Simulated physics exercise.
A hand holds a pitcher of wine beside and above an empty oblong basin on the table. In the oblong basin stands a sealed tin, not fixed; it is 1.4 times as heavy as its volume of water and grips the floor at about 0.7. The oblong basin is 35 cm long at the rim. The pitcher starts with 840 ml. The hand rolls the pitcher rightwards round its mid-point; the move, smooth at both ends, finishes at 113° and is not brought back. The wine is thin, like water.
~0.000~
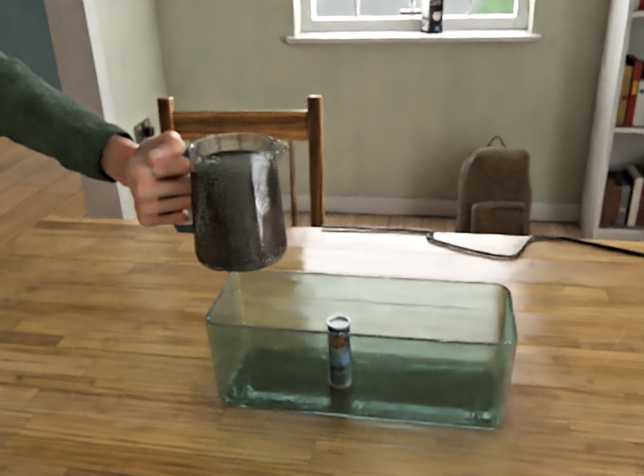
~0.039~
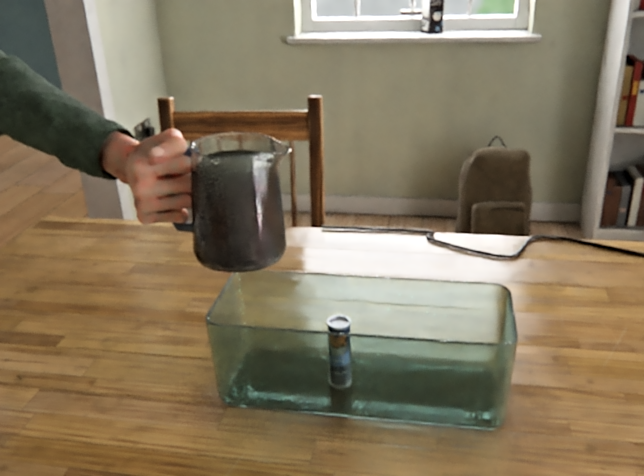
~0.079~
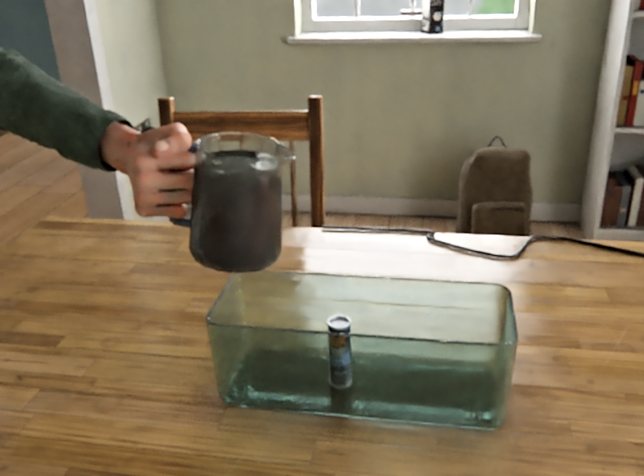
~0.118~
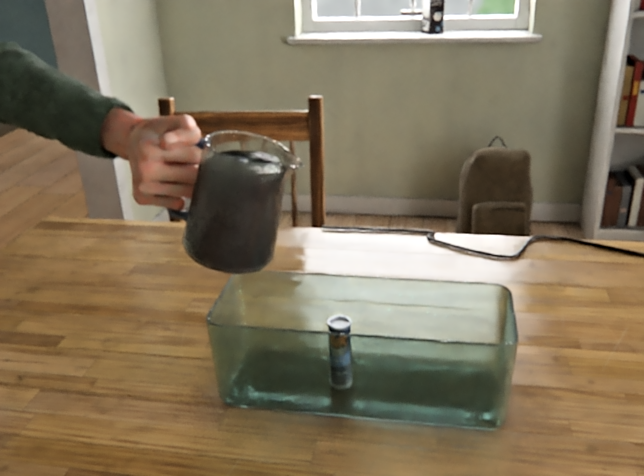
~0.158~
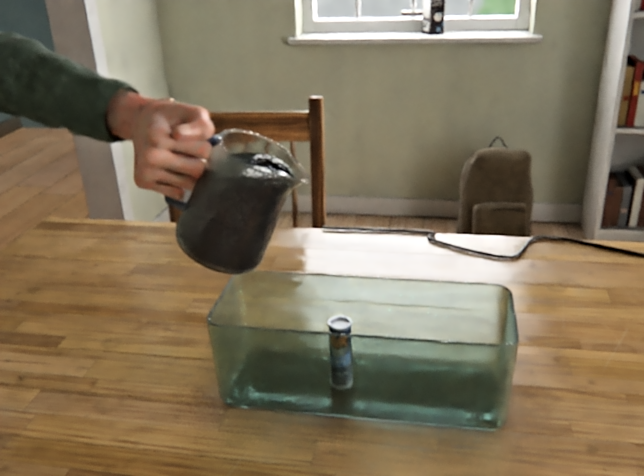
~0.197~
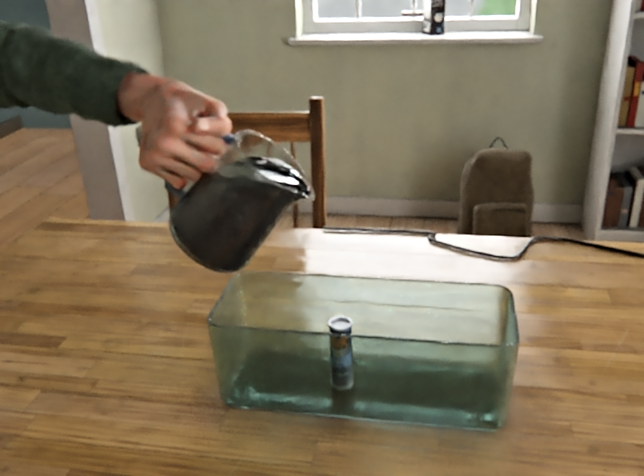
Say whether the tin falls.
It remains upright.
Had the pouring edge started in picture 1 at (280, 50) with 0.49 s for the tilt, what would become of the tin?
Then it keeps standing.
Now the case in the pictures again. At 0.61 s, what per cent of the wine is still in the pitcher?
Some 18 per cent.
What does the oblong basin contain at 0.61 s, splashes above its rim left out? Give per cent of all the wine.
Some 66 per cent.
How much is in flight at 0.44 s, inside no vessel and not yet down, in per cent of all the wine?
Some 22 per cent.
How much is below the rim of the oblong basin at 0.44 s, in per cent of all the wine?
About 20 per cent.
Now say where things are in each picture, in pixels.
In the first frame, it leans 0°; its right rim is at (288, 147); the wine meets the walls at (197, 159) and (276, 161); the oblong basin's rim runs from (220, 296) to (513, 314); the tin's top is at (339, 324).
In the second frame, it leans 2°; its right rim is at (290, 149); the wine meets the walls at (198, 159) and (276, 162).
In the third frame, it leans 7°; its right rim is at (295, 155); the wine meets the walls at (202, 160) and (281, 165).
In the fourth frame, it leans 15°; its right rim is at (302, 165); the wine meets the walls at (200, 178) and (287, 168).
In the fifth frame, it leans 27°; its right rim is at (310, 179); the wine meets the walls at (196, 189) and (295, 173).
In the sixth frame, it leans 39°; its right rim is at (315, 196); the wine meets the walls at (185, 193) and (308, 184).
By 0.44 s the tilt is 109° and 59 per cent is still to pour; the tin stands where it began.
By 0.61 s the tilt is 113° and 18 per cent is still to pour; the tin stands where it began.
By 0.79 s the tilt is 113° and 4 per cent is still to pour; the tin stands where it began.
By 0.99 s the tilt is 113° and 0 per cent is still to pour; the tin stands where it began.
At rest the tin stands where it began.
